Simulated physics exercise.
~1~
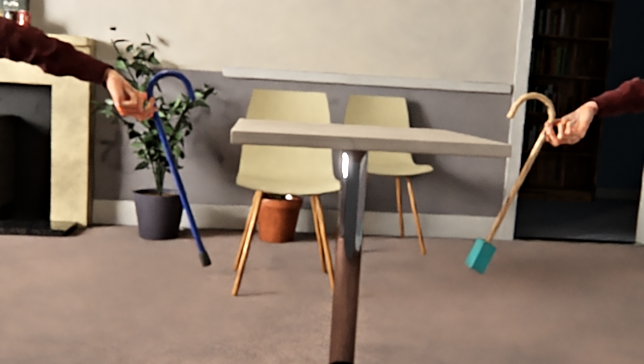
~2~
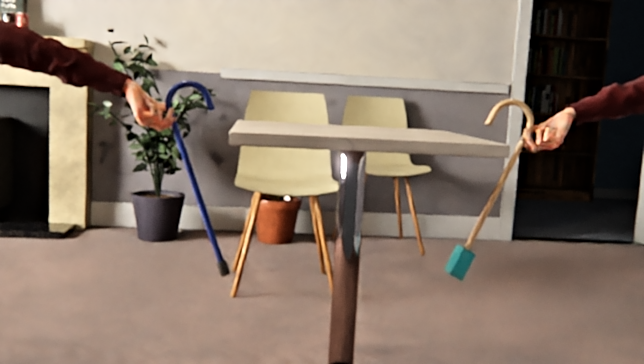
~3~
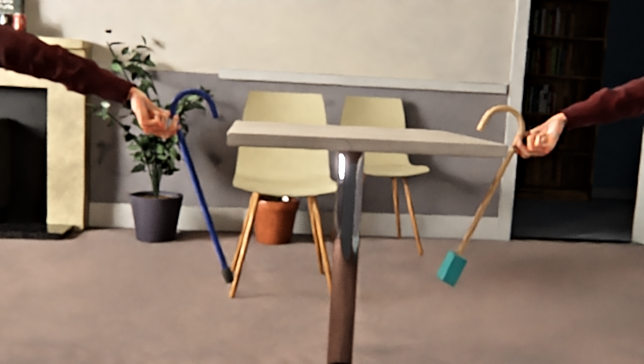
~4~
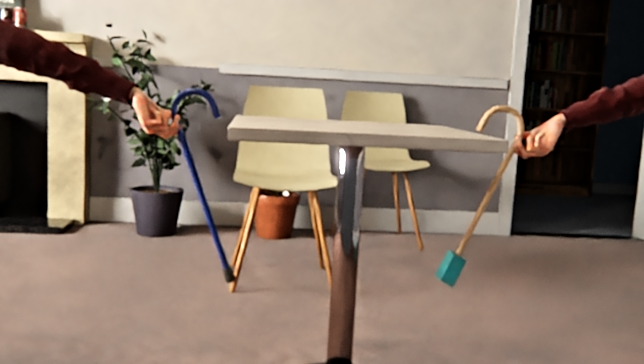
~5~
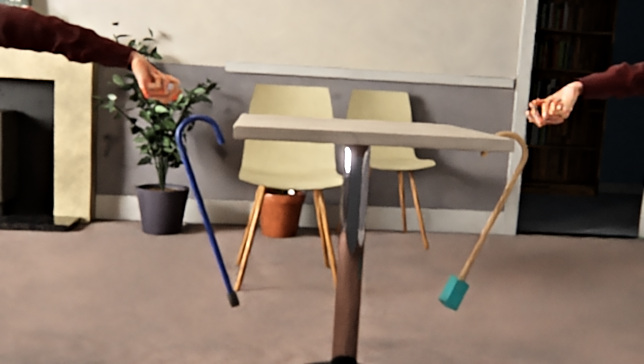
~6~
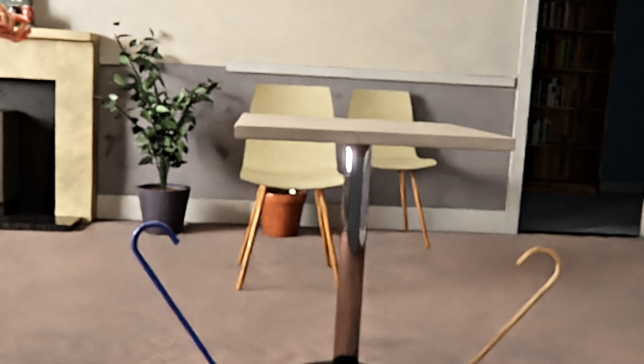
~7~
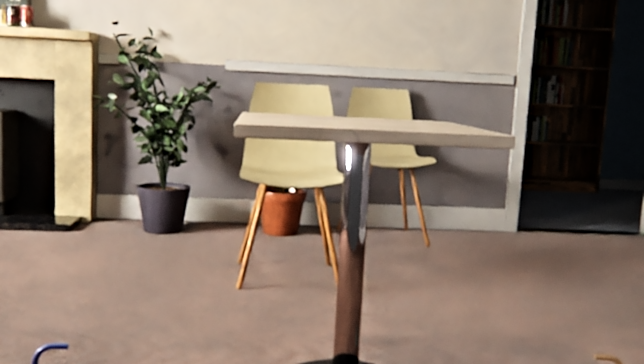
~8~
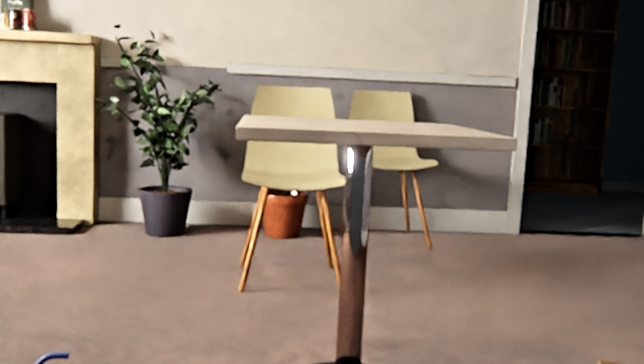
The footage shows two hands bringing a blue cane and a wooden stick with a curved handle and turquoise end inward to opposite edges of a table, then letting go and withdrawing, after which both drop to the floor, tipping outward, ending mostly out of view.
